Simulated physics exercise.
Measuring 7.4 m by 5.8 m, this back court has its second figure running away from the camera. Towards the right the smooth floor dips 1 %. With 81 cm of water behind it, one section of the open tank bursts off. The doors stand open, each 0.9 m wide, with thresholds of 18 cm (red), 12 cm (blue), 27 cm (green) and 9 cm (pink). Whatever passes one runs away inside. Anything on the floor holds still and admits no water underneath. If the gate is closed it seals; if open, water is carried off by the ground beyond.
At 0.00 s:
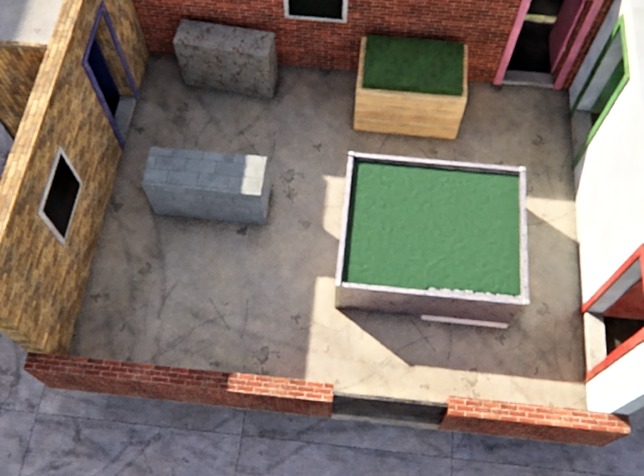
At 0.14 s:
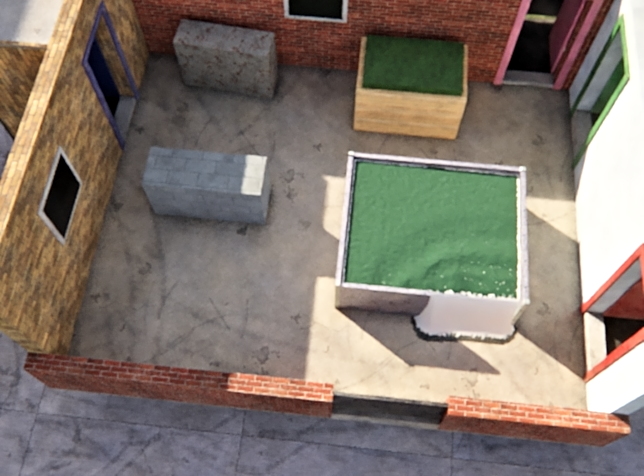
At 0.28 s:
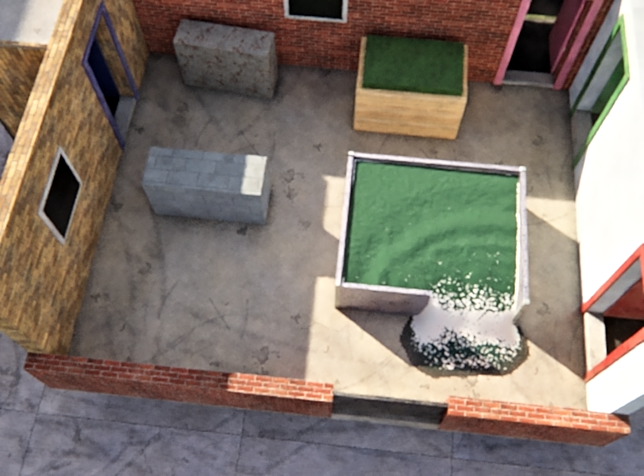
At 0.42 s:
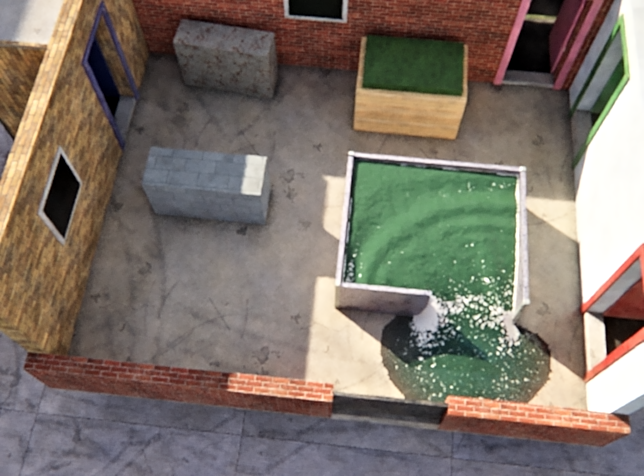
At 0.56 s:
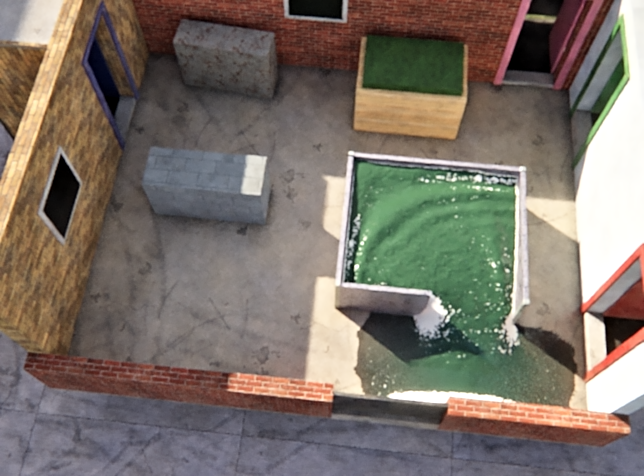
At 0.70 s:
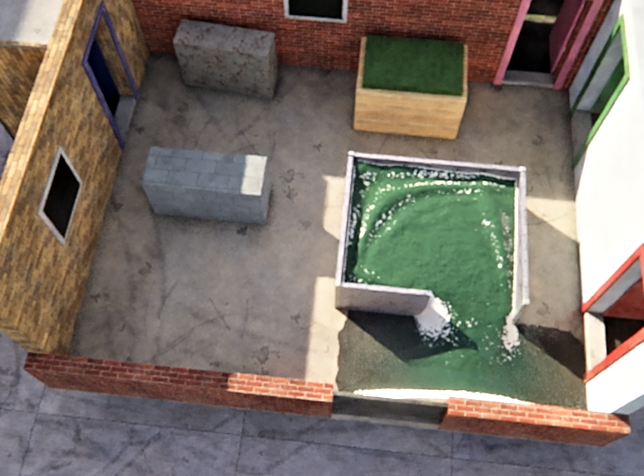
Walled back court with a large open tank of green water, its front section bursting off and water pouring across the floor.
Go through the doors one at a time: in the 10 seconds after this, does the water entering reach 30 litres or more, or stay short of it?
In order: The red door will let too much through; the blue door will not let too much through; the green door will not let too much through; the pink door will let too much through.
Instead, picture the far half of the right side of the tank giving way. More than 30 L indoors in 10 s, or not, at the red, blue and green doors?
For red, too little; for blue, too little; for green, too little.
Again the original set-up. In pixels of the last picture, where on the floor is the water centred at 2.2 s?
I'd say somewhere around (443, 302).
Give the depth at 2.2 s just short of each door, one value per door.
Red 30 cm, blue 0 cm, green 0 cm, pink 0 cm.
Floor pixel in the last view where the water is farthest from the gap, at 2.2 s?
I'd put it near pixel (90, 369) of the last picture.
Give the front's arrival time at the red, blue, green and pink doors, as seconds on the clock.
So red at 0.9 s, blue at 3.8 s, green at 2.4 s, and pink at 2.8 s.
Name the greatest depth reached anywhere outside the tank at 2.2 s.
About 59 cm at most.
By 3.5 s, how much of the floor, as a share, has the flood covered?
About 65 per cent.
After 1.4 s water covers 15 % of the floor and is deepest (84 cm) near (589, 423); red door 19 cm at the sill, 0 L in, blue door not reached, green door not reached, pink door not reached.
After 2.2 s water covers 40 % of the floor and is deepest (59 cm) near (575, 422); red door 30 cm at the sill, 20 L in, blue door not reached, green door not reached, pink door not reached.
After 3.5 s water covers 65 % of the floor and is deepest (36 cm) near (575, 422); red door 27 cm at the sill, 91 L in, blue door not reached, green door 5 cm at the sill, 0 L in, pink door 21 cm at the sill, 86 L in.
After 6.0 s water covers 85 % of the floor and is deepest (27 cm) near (570, 97); red door 20 cm at the sill, 150 L in, blue door 5 cm at the sill, 0 L in, green door 12 cm at the sill, 0 L in, pink door 22 cm at the sill, 336 L in.
After 10.0 s water covers 100 % of the floor and is deepest (18 cm) near (465, 87); red door 12 cm at the sill, 155 L in, blue door 6 cm at the sill, 0 L in, green door 13 cm at the sill, 0 L in, pink door 16 cm at the sill, 506 L in.
